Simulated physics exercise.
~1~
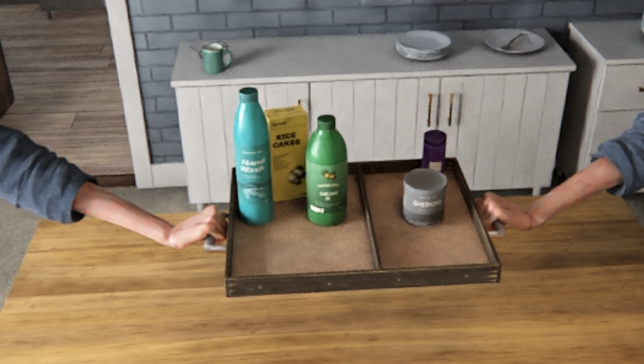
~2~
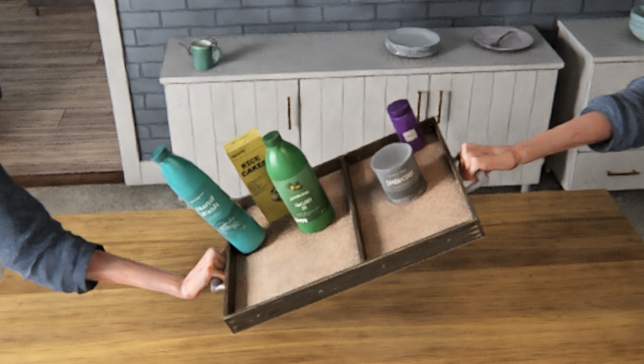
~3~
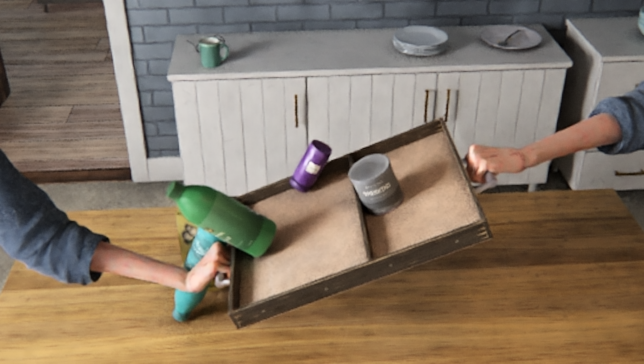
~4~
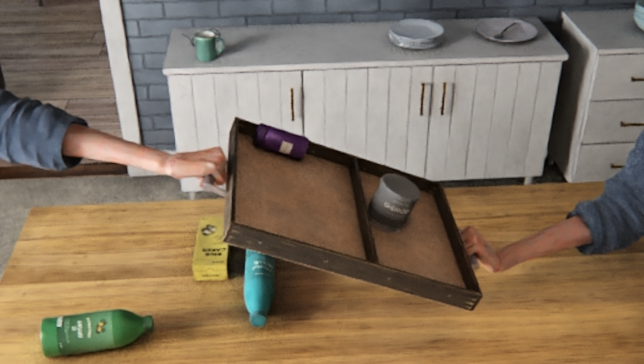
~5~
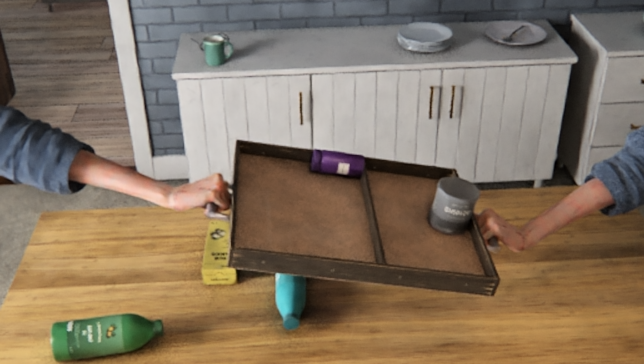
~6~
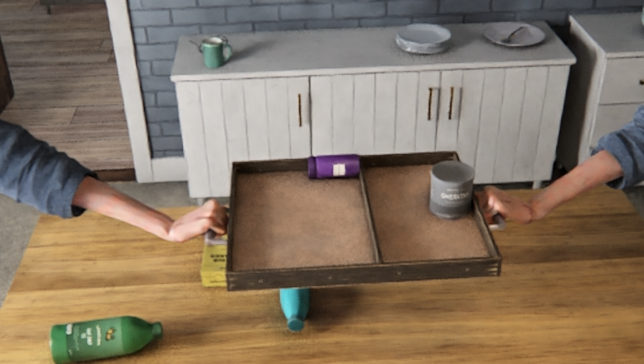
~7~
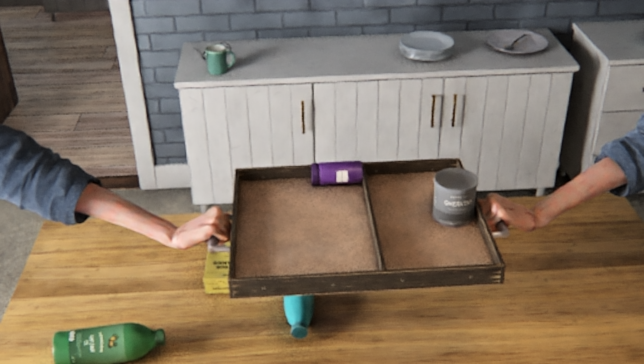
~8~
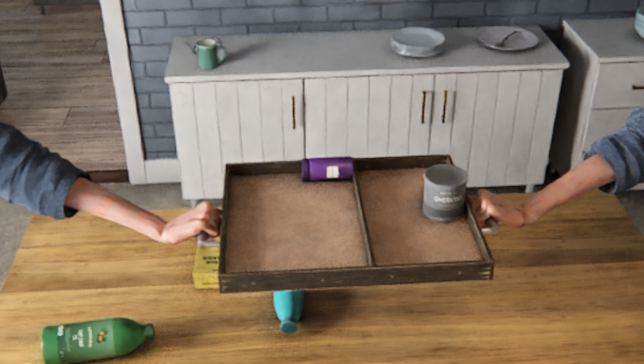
In a kitchen, two hands tilt a tray left, then right, spilling three of five items.
